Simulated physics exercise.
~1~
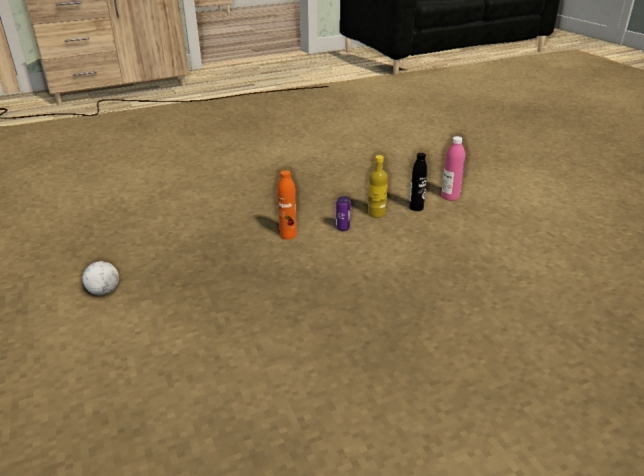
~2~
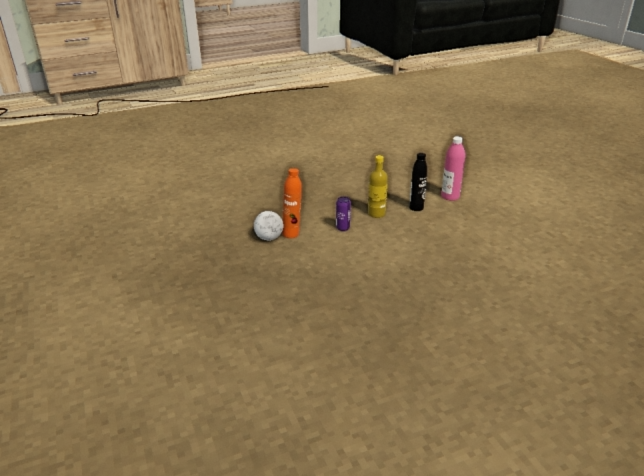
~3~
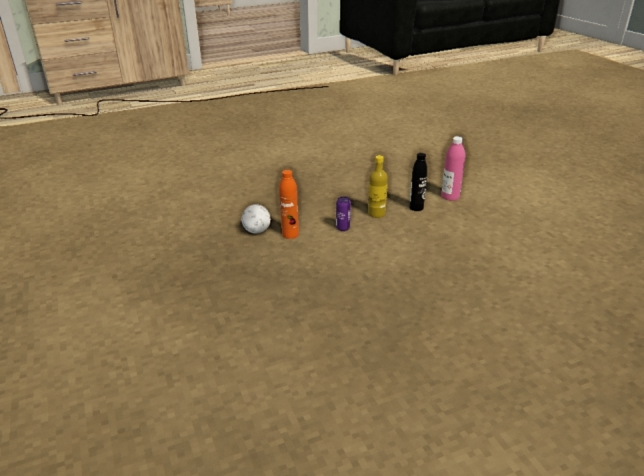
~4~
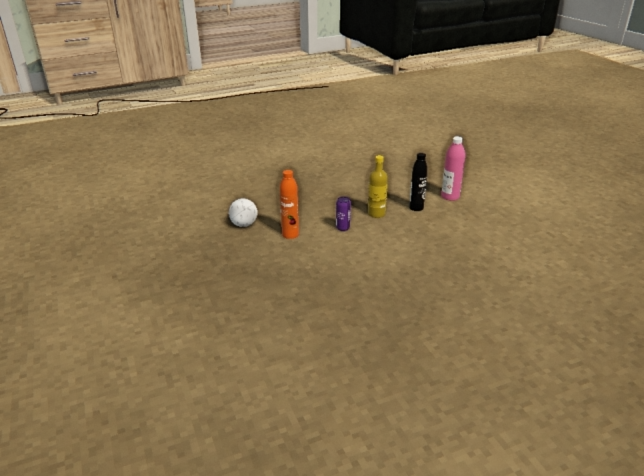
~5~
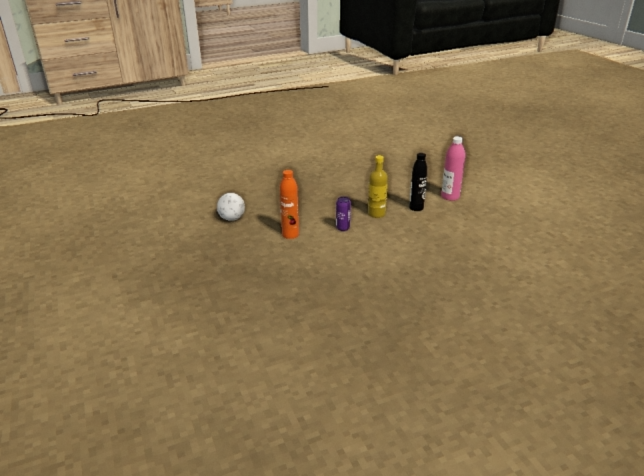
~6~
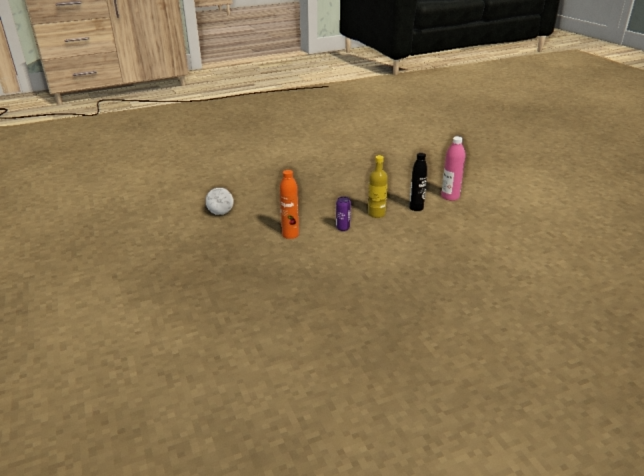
A white ball rolls from the left across a brown carpet, heading right and slightly away from the viewer. Ahead of it, an orange bottle, a small purple can, a yellow bottle, a black bottle and a pink bottle stand in a slanting row. The ball reaches the orange bottle, which rocks slightly but stays upright. The ball then rebounds and rolls back to the left and farther away. By the end, it is left of the row and a little behind the orange bottle, with all five objects still standing.
